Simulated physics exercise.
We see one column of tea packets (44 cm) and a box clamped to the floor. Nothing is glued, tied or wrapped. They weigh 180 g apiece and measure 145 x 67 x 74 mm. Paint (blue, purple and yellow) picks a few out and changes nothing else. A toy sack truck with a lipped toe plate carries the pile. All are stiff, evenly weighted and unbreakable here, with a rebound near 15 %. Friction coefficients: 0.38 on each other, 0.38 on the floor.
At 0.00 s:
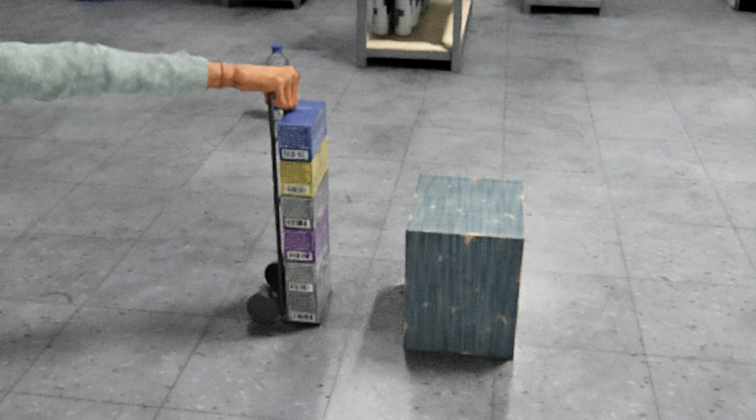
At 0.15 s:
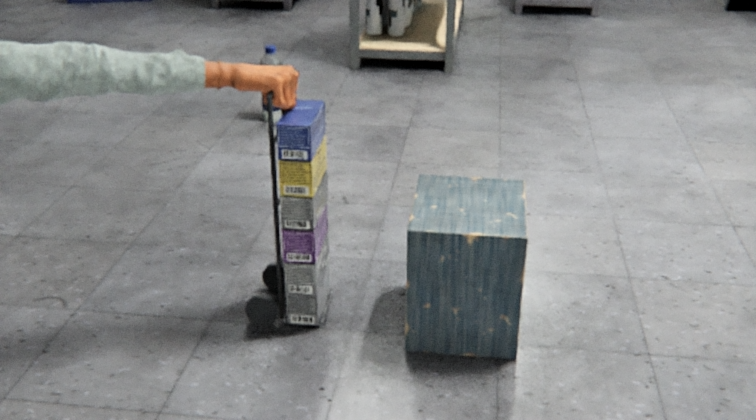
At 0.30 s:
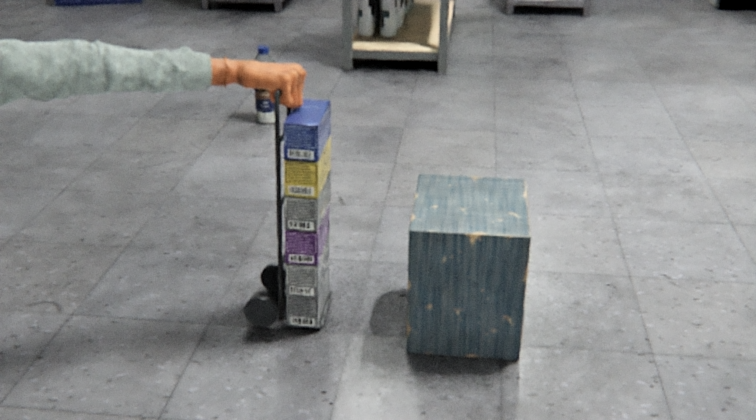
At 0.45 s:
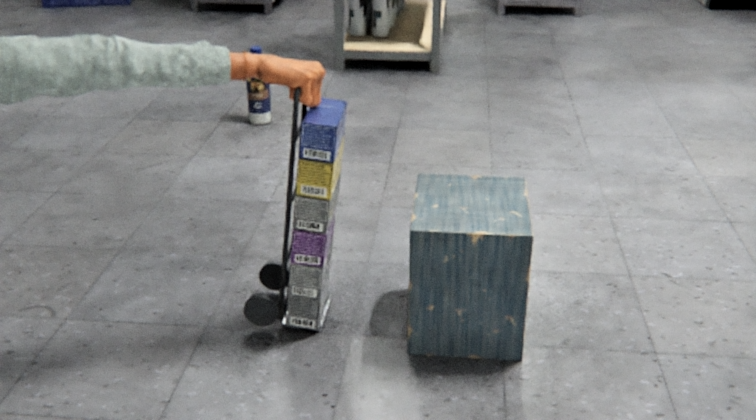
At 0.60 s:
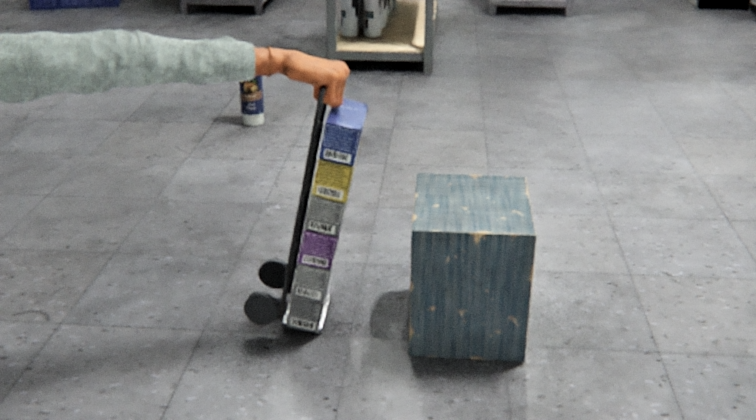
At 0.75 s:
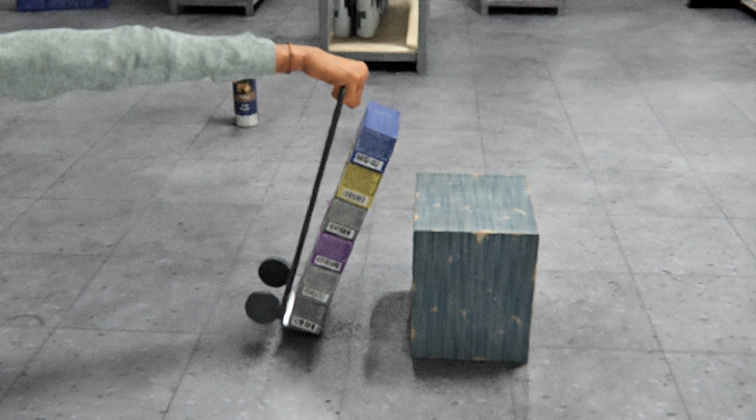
On a grey tiled floor, a hand tilts a small sack truck of stacked packets rightward.
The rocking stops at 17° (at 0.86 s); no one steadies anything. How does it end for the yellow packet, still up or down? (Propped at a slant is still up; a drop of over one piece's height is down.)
That packet holds its level.
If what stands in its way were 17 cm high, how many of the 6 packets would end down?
Then 2.
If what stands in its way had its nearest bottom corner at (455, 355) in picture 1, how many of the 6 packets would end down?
In that case 3.
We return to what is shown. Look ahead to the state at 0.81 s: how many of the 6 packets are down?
By then 0.
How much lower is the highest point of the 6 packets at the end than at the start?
Roughly 10 cm.
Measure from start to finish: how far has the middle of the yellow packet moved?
Roughly 20 cm away.
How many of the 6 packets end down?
It comes to 1.
After 0.81 s, none of the 6 packets down, 6 disturbed; yellow packet leaning 26°; blue packet leaning 26°, 25 mm lower.
After 0.88 s, none of the 6 packets down, 6 disturbed; yellow packet leaning 34°, 38 mm lower; blue packet leaning 34°, 50 mm lower.
After 1.02 s, 1 of the 6 packets down; yellow packet leaning 38°, 38 mm lower; blue packet on its side.
At rest (1.9 s), 1 of the 6 packets down; yellow packet leaning 38°, 38 mm lower; blue packet on its side; purple packet leaning 38°. As the last picture would show them, middles, yellow packet near (404, 186), blue packet near (523, 188).
